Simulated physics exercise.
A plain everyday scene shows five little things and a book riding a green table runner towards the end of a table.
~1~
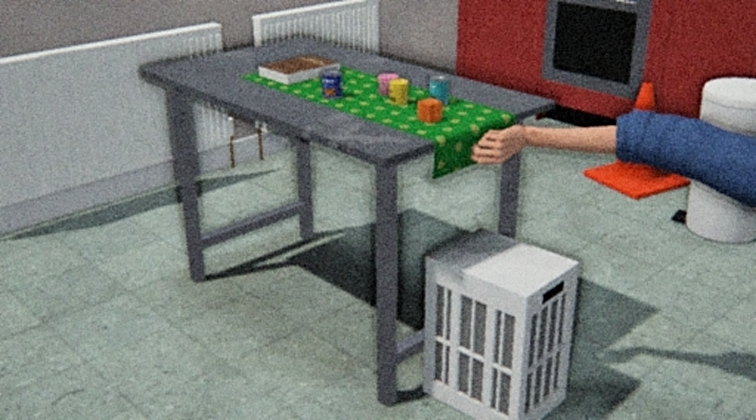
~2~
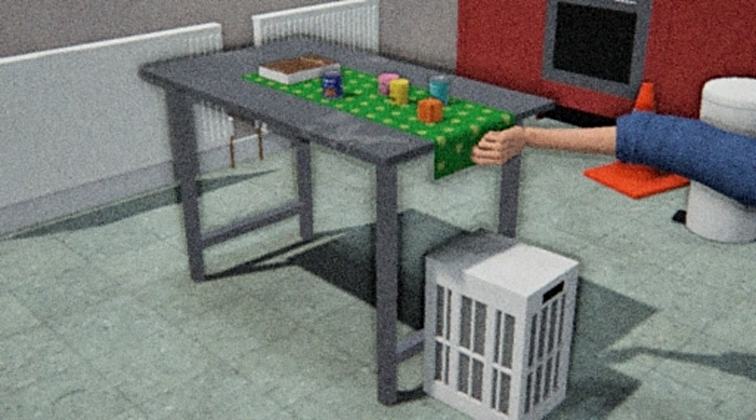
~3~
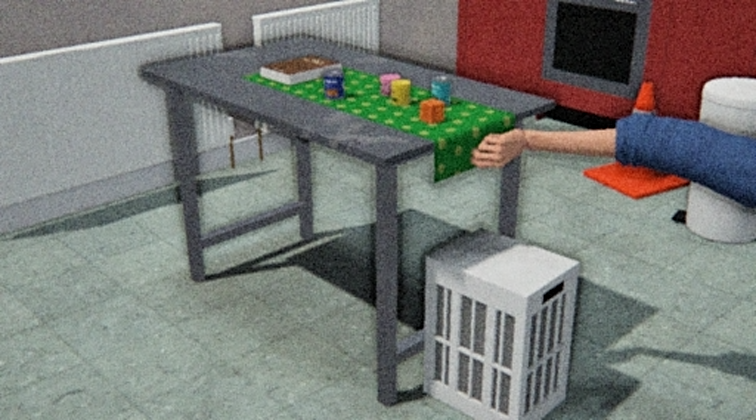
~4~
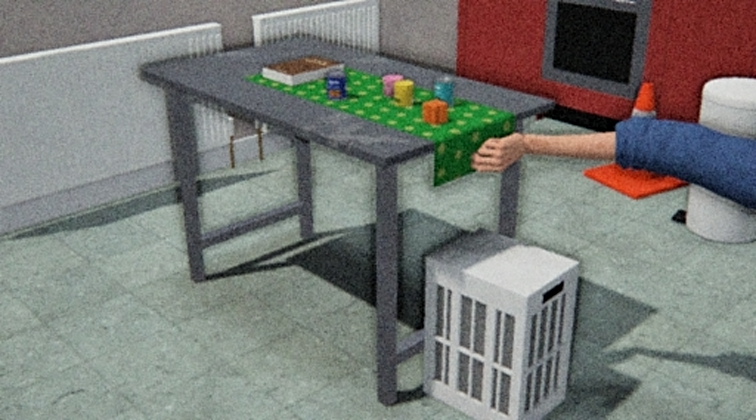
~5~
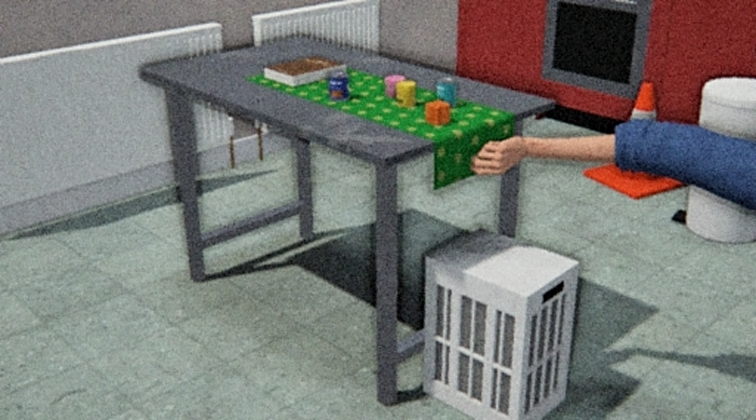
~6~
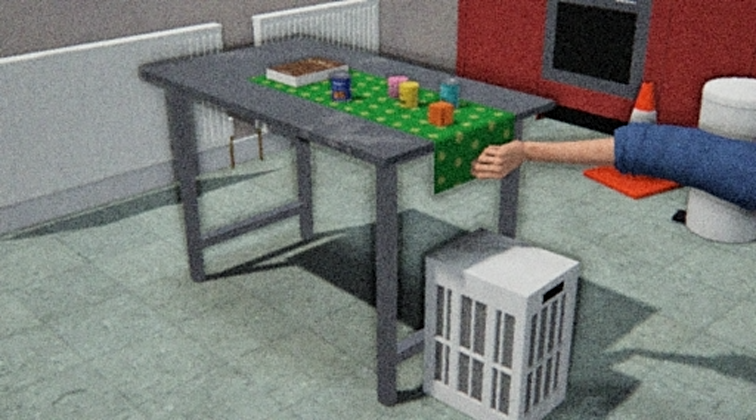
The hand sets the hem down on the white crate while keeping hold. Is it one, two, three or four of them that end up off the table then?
So in the end, the top is short a pair of items, that's it.
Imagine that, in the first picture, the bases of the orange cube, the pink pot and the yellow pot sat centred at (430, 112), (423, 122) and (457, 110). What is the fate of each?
You'd see the orange cube go down, the pink pot go down and the yellow pot go down.
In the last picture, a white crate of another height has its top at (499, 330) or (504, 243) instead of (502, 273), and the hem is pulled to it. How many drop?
The numbers are 4 and 1.
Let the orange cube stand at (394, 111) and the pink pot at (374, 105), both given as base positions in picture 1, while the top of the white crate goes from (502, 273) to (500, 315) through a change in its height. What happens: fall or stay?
So the orange cube leaves, and the pink pot leaves.
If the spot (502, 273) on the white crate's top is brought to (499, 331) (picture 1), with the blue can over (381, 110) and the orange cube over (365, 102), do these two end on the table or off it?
The blue can? Lost. The orange cube? Lost.
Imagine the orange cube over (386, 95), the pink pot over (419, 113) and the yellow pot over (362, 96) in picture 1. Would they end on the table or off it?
So the orange cube stays aboard, the pink pot leaves the top, and the yellow pot stays aboard.
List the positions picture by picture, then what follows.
In the first picture, hem (433, 180); orange cube (430, 101); turquoise can (439, 78); yellow pot (399, 82); pink pot (388, 76); blue can (332, 72); top of the crate (502, 273).
In the second picture, hem (434, 181); orange cube (430, 101).
In the third picture, hem (434, 183); turquoise can (441, 78).
In the fourth picture, hem (433, 187); yellow pot (404, 83); top of the crate (502, 273).
In the fifth picture, hem (434, 191); pink pot (395, 78).
In the sixth picture, hem (434, 195); orange cube (441, 105); turquoise can (450, 81); yellow pot (409, 84); pink pot (398, 79); blue can (341, 75).
Early on, hem near (474, 208); all still up.
Midway, hem on the crate; orange cube and turquoise can gone.
Finally, hem on the crate; orange cube and turquoise can gone. It carries off two.
